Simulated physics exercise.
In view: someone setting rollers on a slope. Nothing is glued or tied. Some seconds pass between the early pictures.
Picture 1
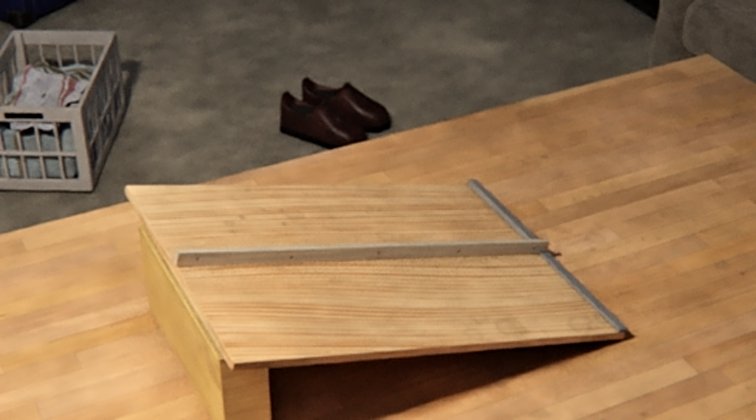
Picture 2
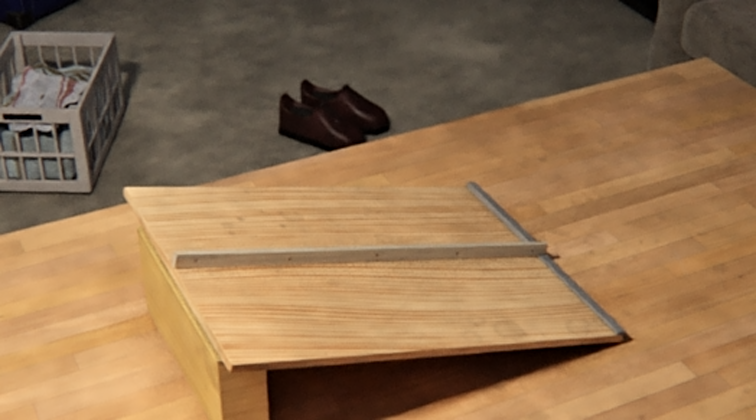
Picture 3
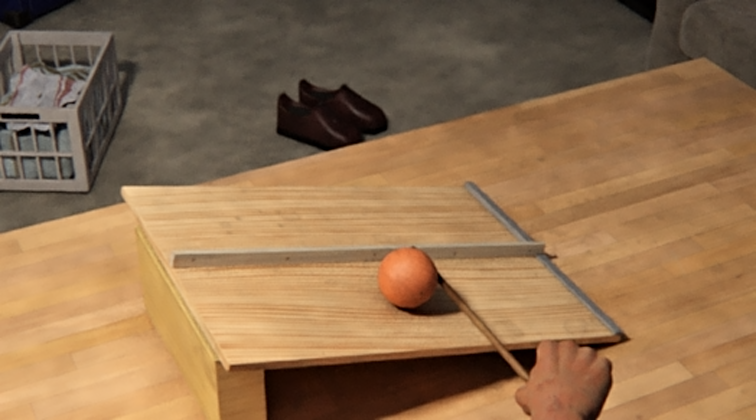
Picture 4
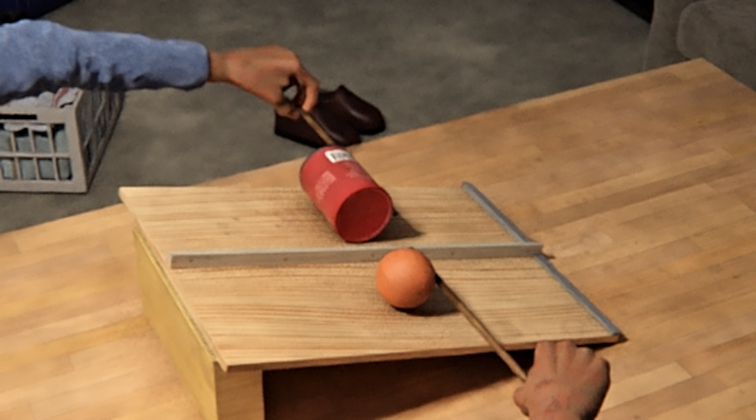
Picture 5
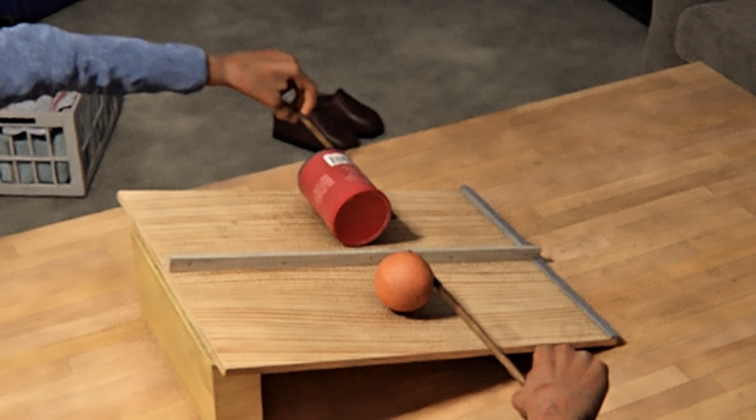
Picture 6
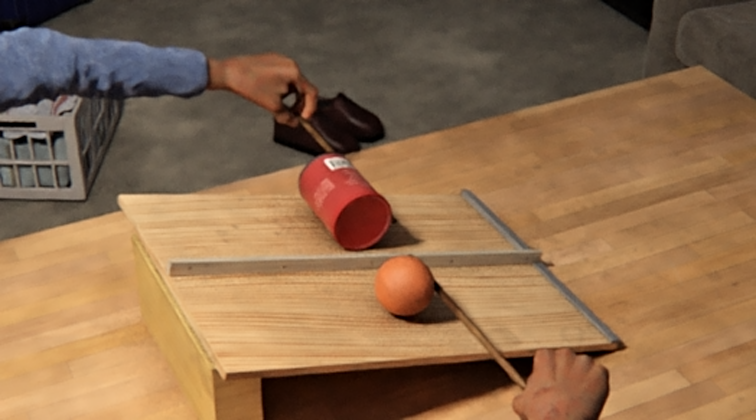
On a sloped wooden board, hands with sticks hold an orange and red tin still.
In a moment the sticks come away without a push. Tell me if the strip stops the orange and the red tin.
The orange goes over the end and the red tin goes over the end.
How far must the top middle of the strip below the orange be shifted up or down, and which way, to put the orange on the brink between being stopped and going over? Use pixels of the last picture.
Roughly 12 pixels up.
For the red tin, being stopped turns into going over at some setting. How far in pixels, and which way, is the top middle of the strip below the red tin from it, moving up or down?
Some 12 pixels, up.
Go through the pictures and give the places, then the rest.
The first frame shows board (376, 256).
The second frame shows board (374, 258).
The third frame shows orange (408, 278); board (372, 258).
The fourth frame shows held back by the sticks; red tin (345, 193); board (370, 258).
The fifth frame shows held back by the sticks; orange (404, 282); board (368, 262).
The sixth frame shows held back by the sticks; orange (405, 286); red tin (344, 201); board (369, 266).
Then, 0.56 s after the last picture, orange rolling on the board near (566, 280); red tin rolling on the board near (486, 201).
Then, 1.00 s after the last picture, orange off the board; red tin off the board near (659, 166).
Then, 1.38 s after the last picture, orange off the board; red tin off the board.
By the end, the orange rolls off the board; the red tin rolls off the board.
